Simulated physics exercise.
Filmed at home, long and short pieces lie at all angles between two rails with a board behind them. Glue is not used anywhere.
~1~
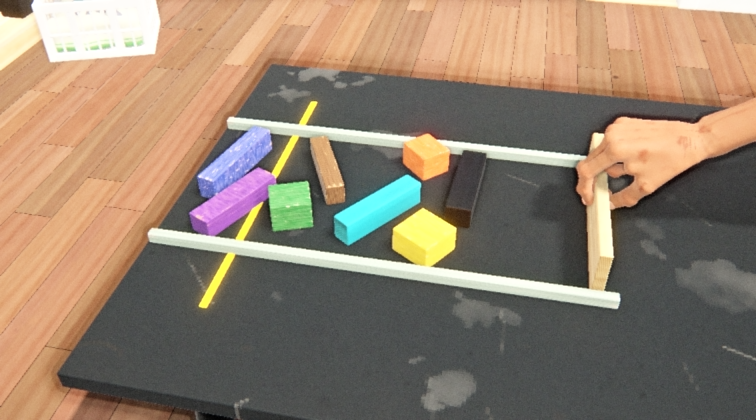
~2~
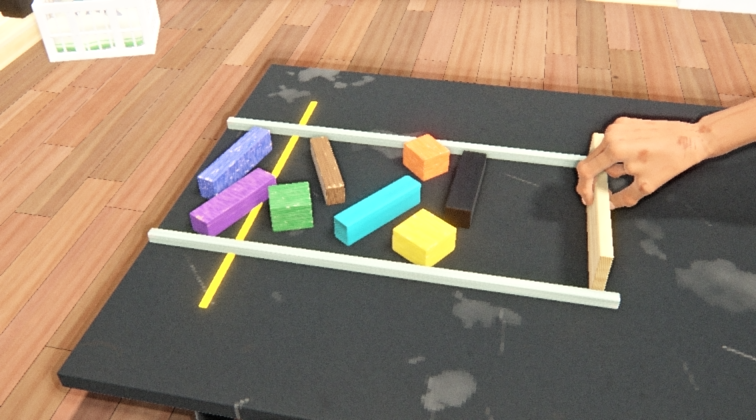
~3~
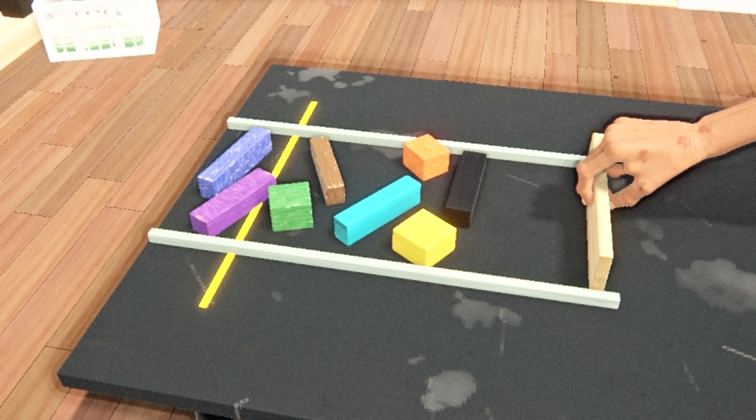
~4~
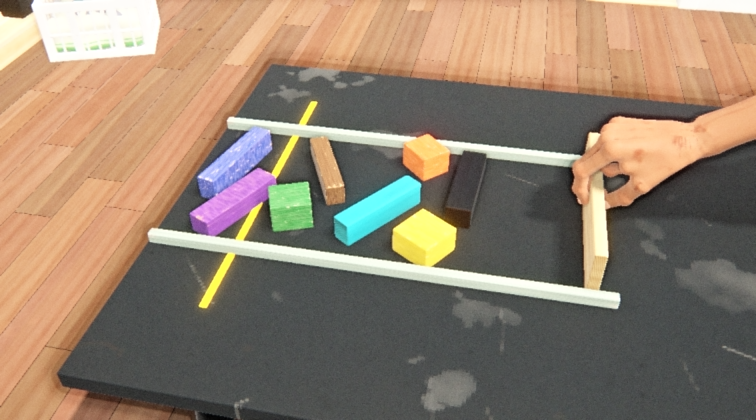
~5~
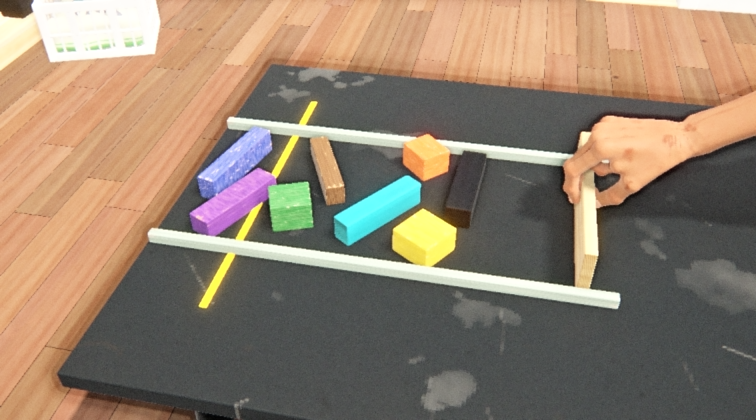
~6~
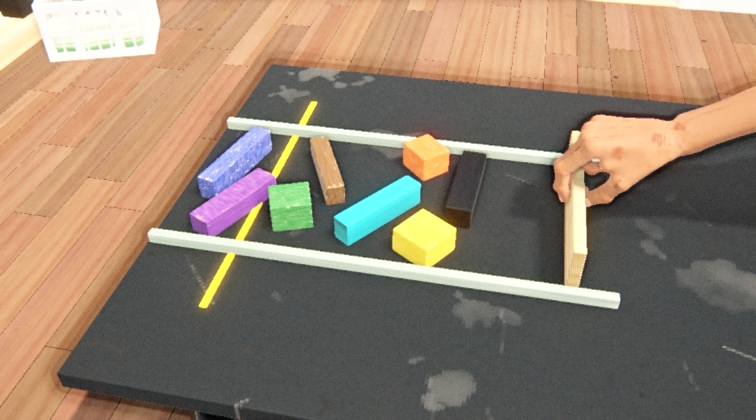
Hand sliding a wooden board slightly left between two pale rails, while the colourful blocks ahead of it stay still.
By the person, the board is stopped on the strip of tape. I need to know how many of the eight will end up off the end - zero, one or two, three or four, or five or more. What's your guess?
Dropped: One or two.
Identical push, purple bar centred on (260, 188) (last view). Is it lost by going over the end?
Here the purple bar departs.
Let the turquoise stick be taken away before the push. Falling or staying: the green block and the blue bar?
As for the green block, it is left in place; as for the blue bar, it topples off.
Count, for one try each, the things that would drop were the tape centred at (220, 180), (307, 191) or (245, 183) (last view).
Down on the floor: 6, 0 and 4.
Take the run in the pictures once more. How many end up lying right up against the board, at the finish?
2 end up touching it.
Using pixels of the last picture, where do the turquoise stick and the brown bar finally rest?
Final centres, first then second: (216, 188), (220, 154).
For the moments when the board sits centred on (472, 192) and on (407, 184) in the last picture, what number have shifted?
That makes 1 at the first spot and 4 at the second.
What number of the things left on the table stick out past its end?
I'd put it at 1.
Soon after, none off yet; blue bar at rest near (237, 162); purple bar at rest near (235, 202); green block at rest near (291, 207).
At rest, the number that fall off is one or two; fallen, purple bar and blue bar.
